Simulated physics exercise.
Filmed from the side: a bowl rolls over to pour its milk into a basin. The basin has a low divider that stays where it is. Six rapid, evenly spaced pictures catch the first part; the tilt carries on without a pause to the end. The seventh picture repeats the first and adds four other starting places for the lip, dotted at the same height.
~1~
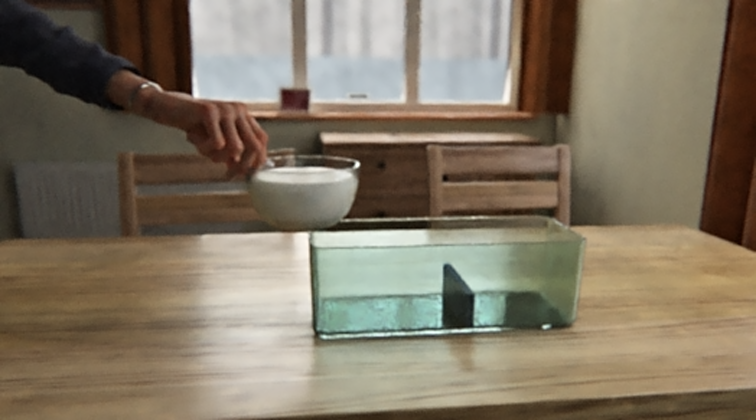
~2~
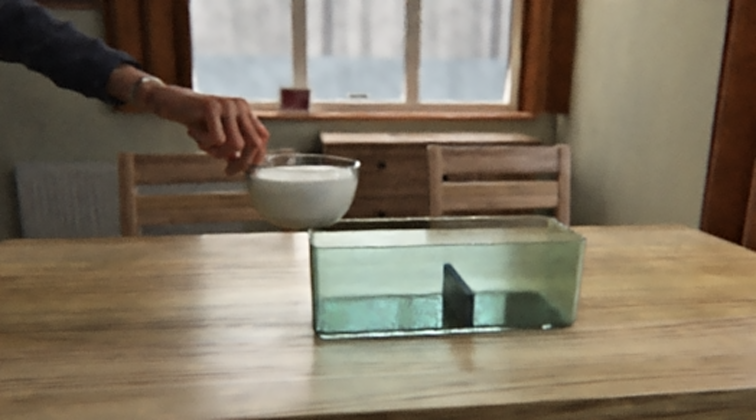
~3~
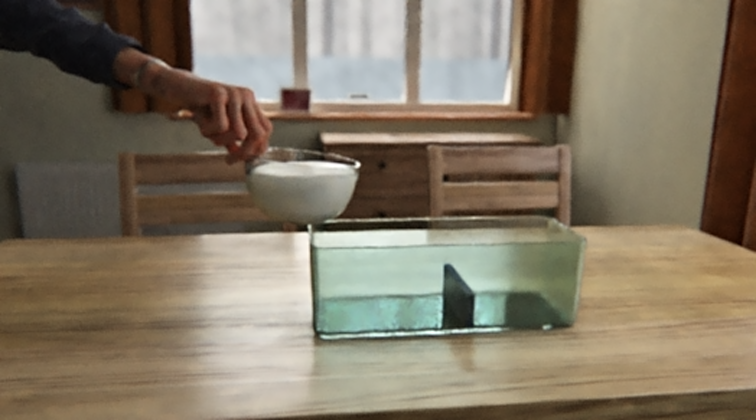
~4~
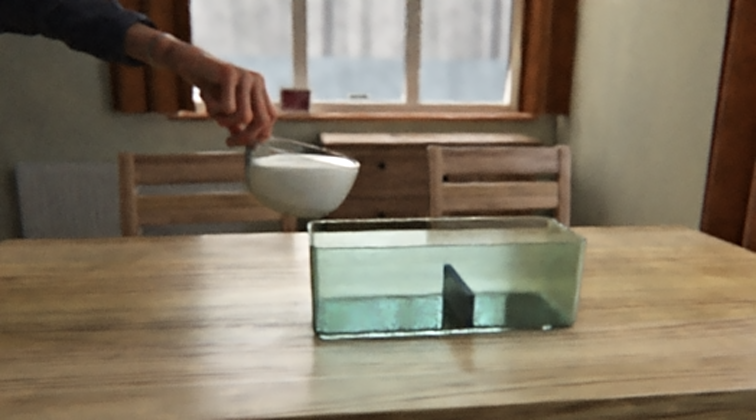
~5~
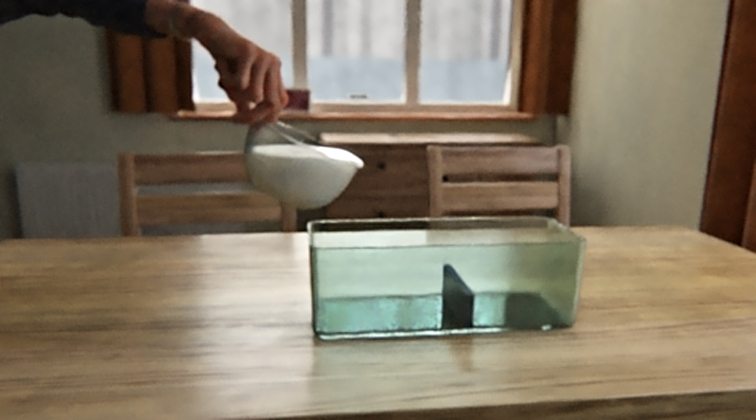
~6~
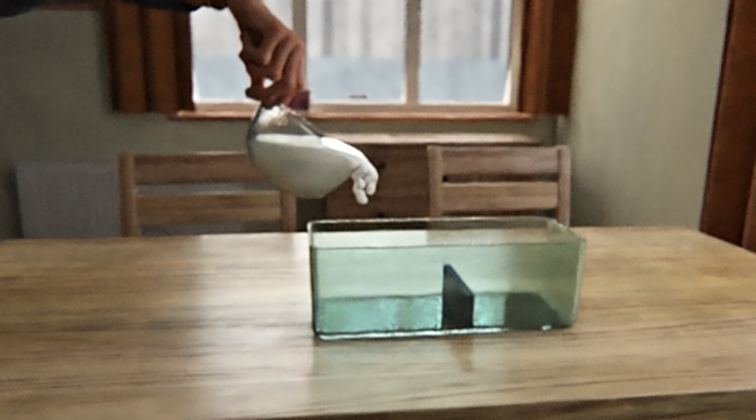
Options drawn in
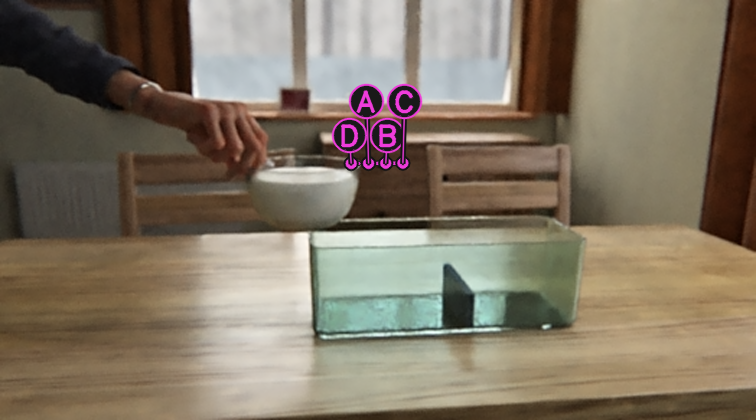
A hand reaching in from the left tilts a clear glass bowl of white milk to the right, gradually steepening it until milk curls over the lip. Below it, a greenish glass basin with a short, dark upright wall inside stands on a wooden table. The still, side-on view shows a dining room with two wooden chairs and a wood-framed window behind.
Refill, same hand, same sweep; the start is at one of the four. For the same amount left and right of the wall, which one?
Spot B.
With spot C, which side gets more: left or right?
More ends on the right.
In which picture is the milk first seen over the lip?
In picture 5.
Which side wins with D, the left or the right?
The left one.
In magenta, A at (368, 163); B at (385, 163); C at (402, 163); D at (351, 163).
With A, about 85 % ends left of the wall and 15 % right of it.
With B, about 44 % ends left of the wall and 55 % right of it.
With C, about 15 % ends left of the wall and 85 % right of it.
With D, about 96 % ends left of the wall and 4 % right of it.
